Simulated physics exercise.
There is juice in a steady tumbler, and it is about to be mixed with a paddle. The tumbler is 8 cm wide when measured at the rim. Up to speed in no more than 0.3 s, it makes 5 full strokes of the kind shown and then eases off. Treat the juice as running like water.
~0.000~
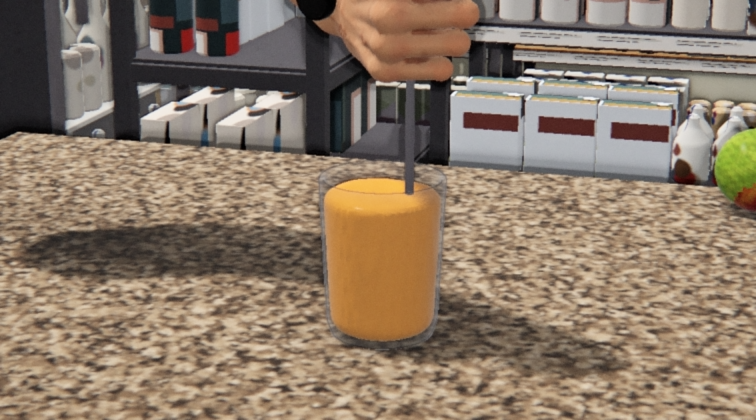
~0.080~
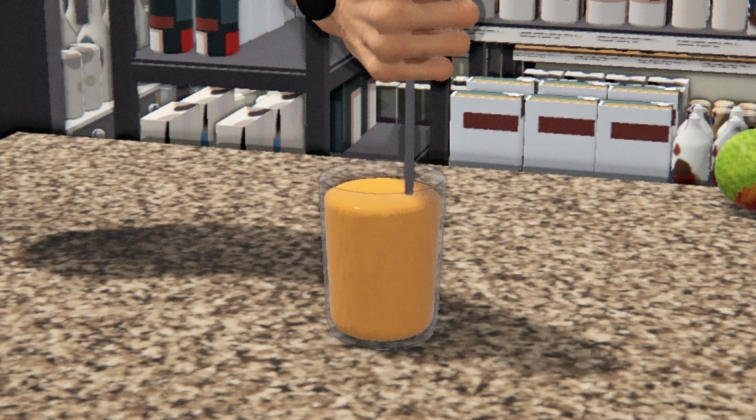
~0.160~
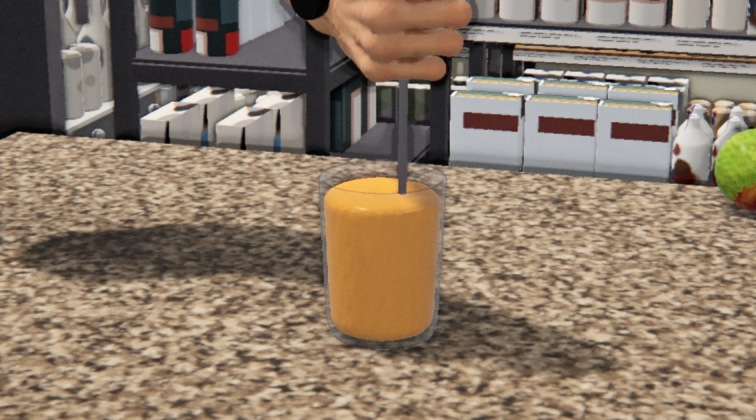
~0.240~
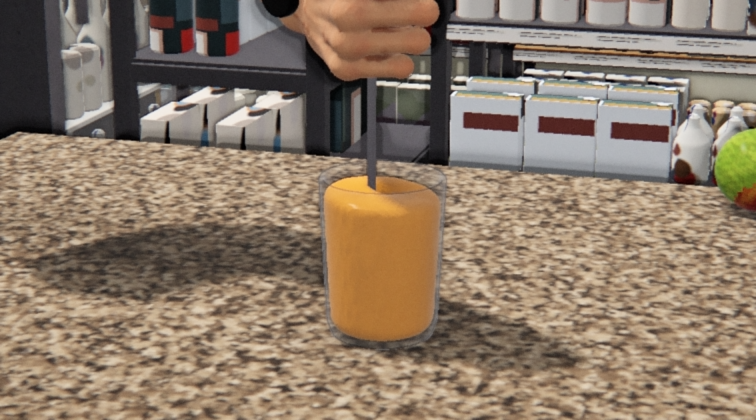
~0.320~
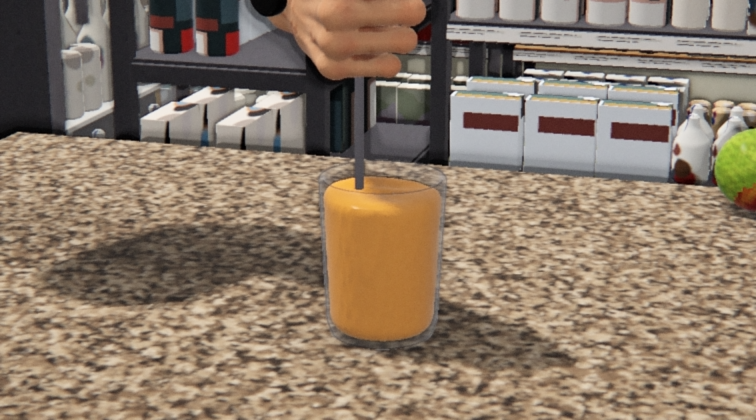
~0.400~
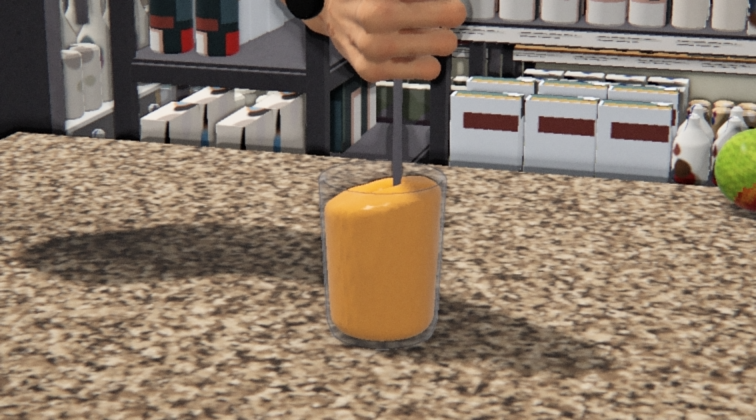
A hand grips a thin grey stem in a clear tumbler of orange juice, seen from slightly above across a speckled brown stone counter. Dark shelves with white boxes and containers stand behind, and a green and red round object sits at the right edge. The hand stays nearly still, moves the stem left, then swings it back right as the juice's surface tilts, while the view stays fixed.
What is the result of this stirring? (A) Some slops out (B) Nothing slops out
A.
By 0.75 s 0 ml is over the rim.
By 1.11 s 1 ml is over the rim.
By 1.47 s 4 ml is over the rim.
By 1.82 s 6 ml is over the rim.
At rest 6 ml is over the rim.
